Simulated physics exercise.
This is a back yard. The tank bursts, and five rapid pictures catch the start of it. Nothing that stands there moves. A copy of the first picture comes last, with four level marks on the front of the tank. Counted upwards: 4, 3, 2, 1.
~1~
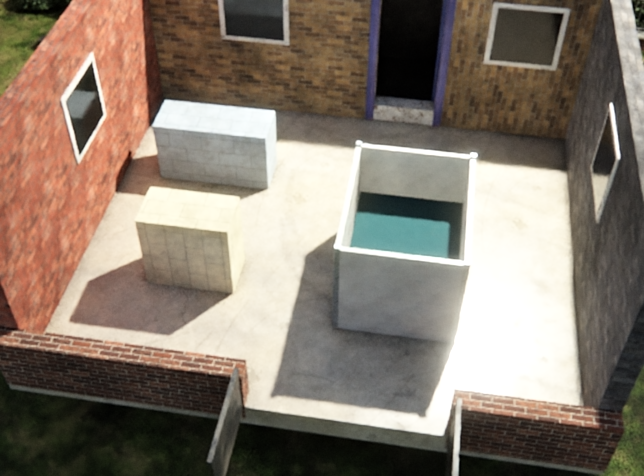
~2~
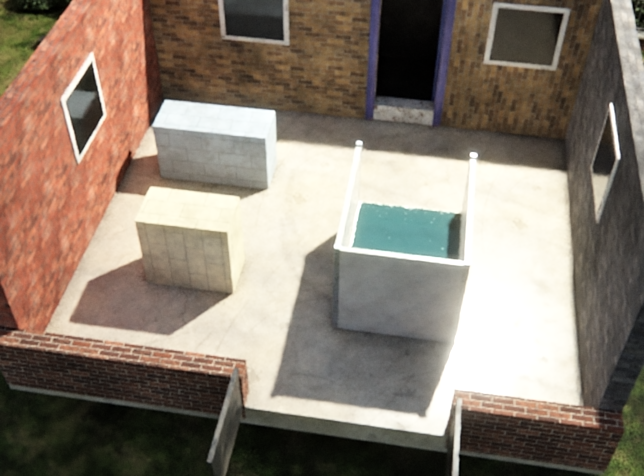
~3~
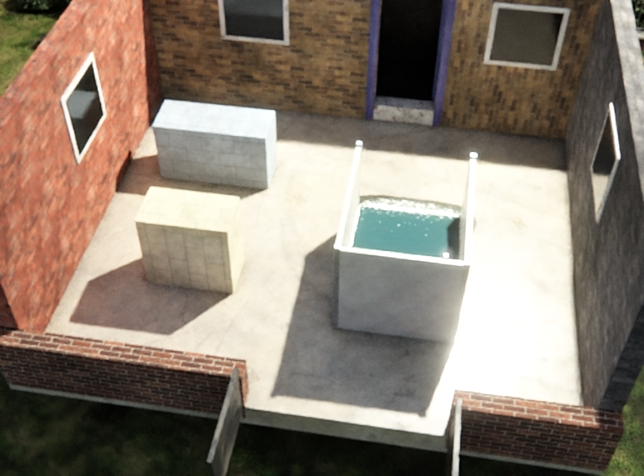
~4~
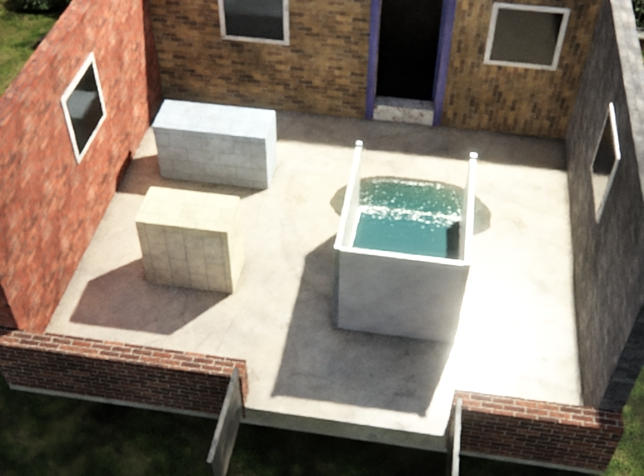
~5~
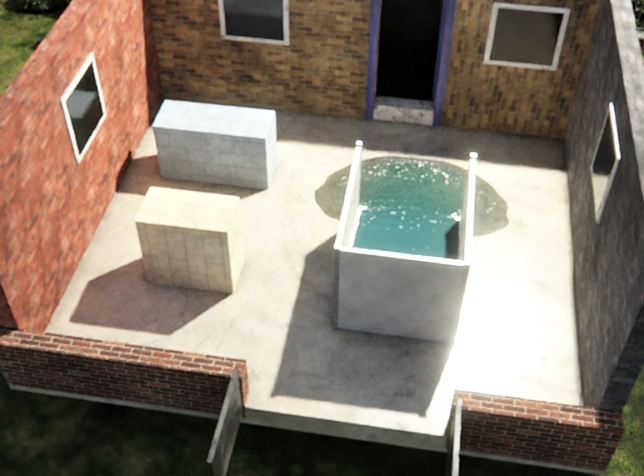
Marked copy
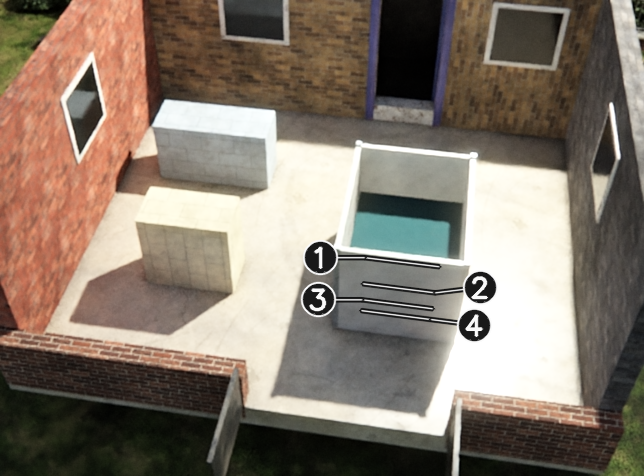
Water pouring from the back of a white tank as its rear panel disappears, spreading across the pale ground of a walled yard.
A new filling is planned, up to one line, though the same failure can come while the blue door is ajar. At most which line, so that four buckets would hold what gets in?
Go for 3.
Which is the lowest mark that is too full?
Mark 2.
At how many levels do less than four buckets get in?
Two of the four.
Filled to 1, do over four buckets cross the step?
Yes, it does.
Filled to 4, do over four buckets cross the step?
No, not at all.
On the marked copy, 1 at (401, 262); 2 at (398, 288); 3 at (397, 304); 4 at (396, 315); from the bottom up 4, 3, 2, 1.
With 1, dozens of bucketfuls pour in.
With 2, about 9 bucketfuls get in.
With 3, a splash gets over, under a bucket.
With 4, nothing gets over.
